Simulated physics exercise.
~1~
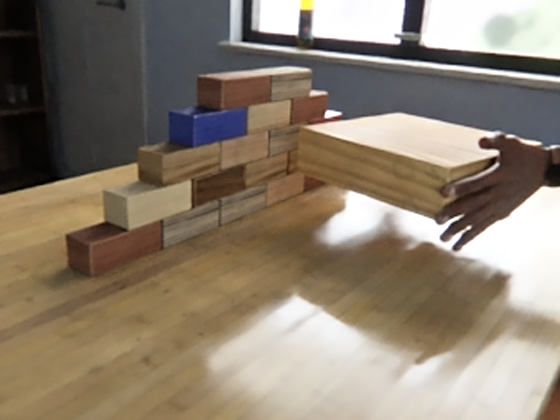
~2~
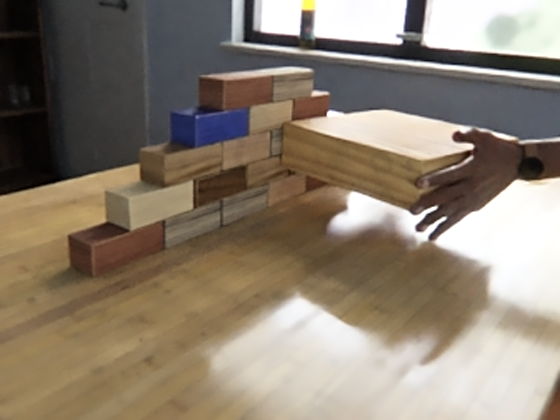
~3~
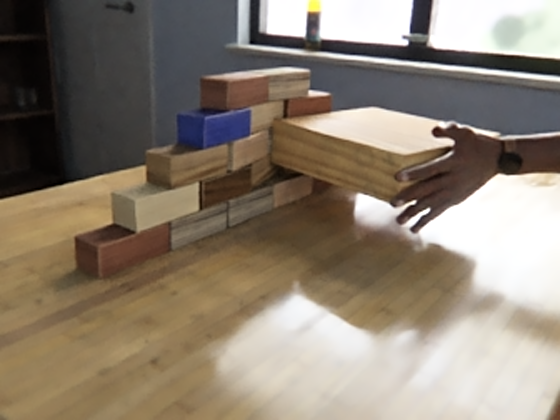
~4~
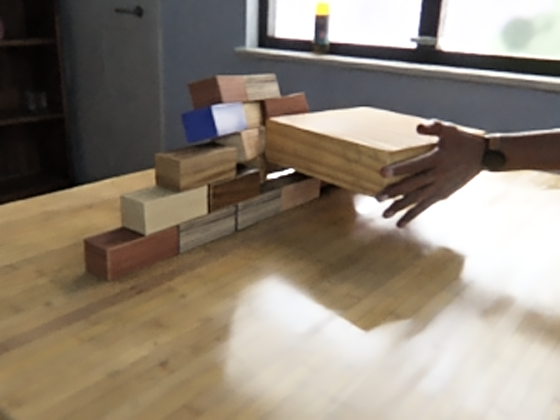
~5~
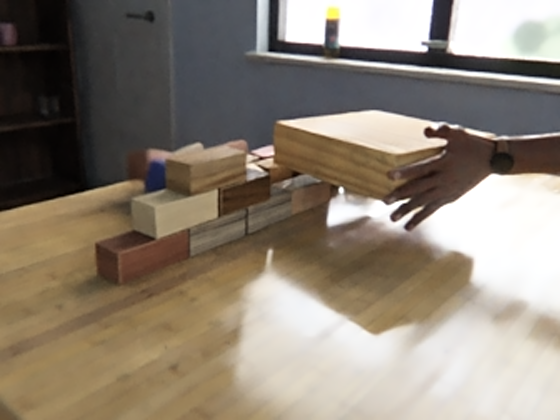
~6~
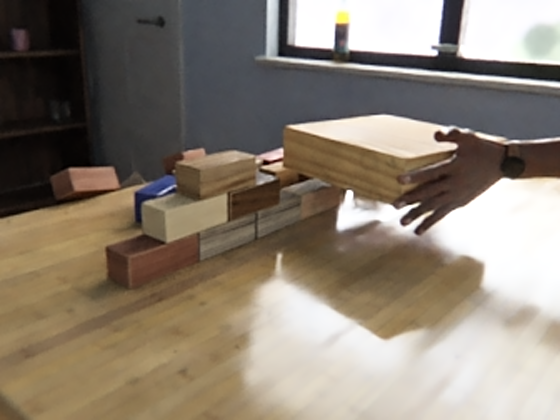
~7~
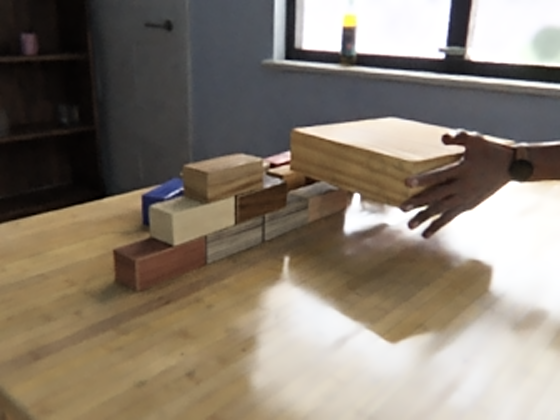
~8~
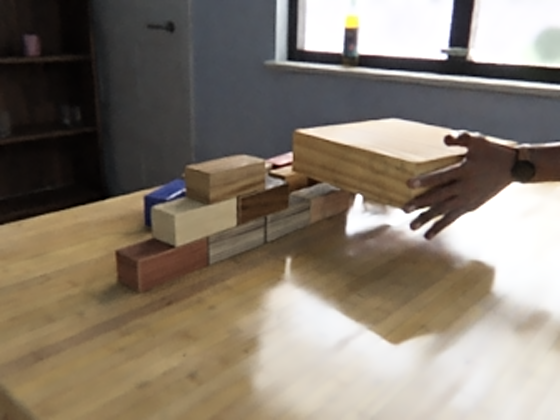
A stepped wall of wooden blocks toppled backward when a hand pushed a thick wooden slab into its upper part, sending the top rows tumbling, including a blue block, while the lower left blocks stayed stacked and the hand held still.
